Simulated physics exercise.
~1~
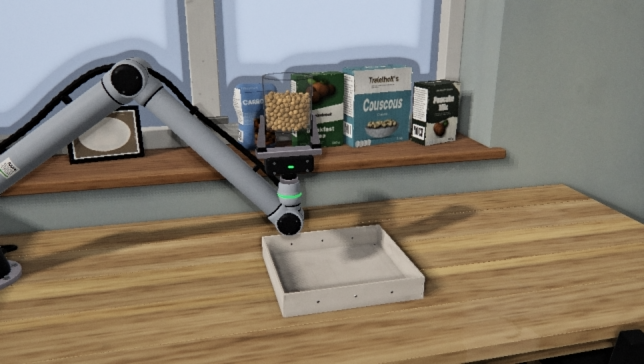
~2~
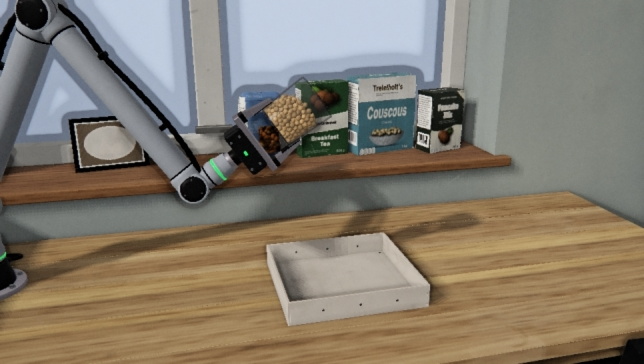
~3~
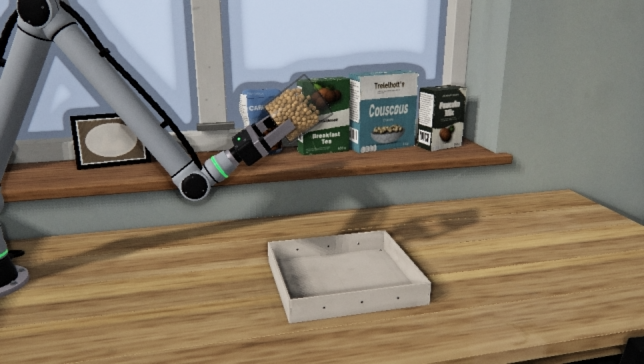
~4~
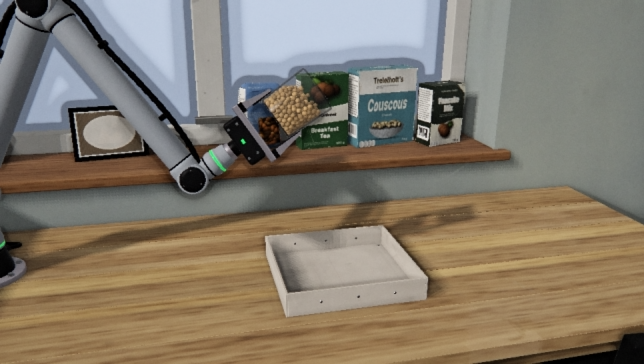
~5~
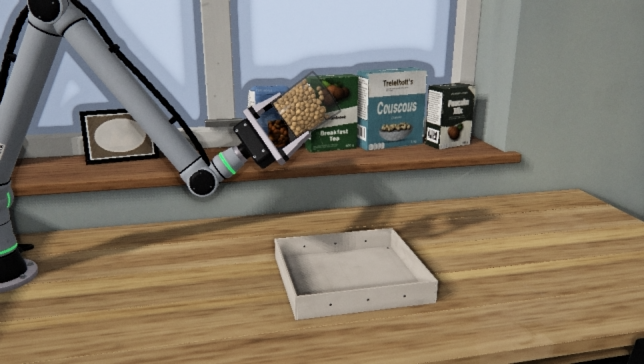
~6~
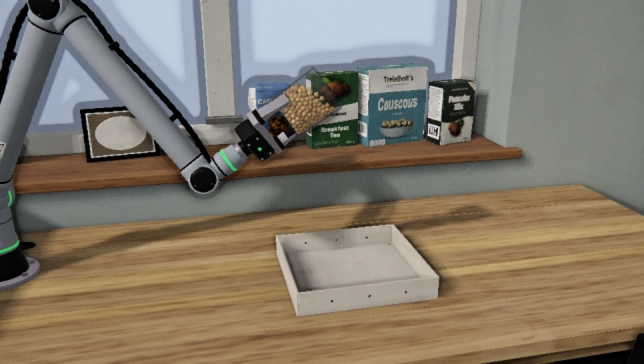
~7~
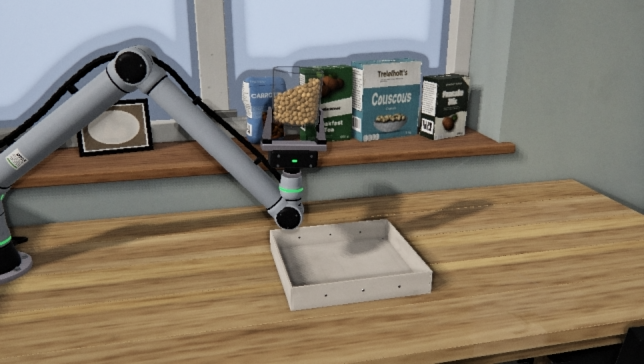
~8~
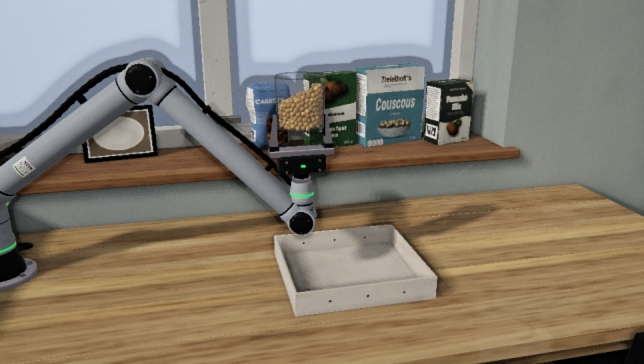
A wooden table stands before a window with a brown sill against a grey-green wall, seen from the front by a slightly swaying camera. A grey robot arm on the left holds a clear cup of pale chickpeas upright, above and behind a shallow off-white tray. Grocery boxes, including a blue couscous box, and a framed picture line the sill. The arm tips the cup steeply to the right and holds it leaning while turning it. It then brings the cup upright again, with the chickpeas still inside and the tray empty.
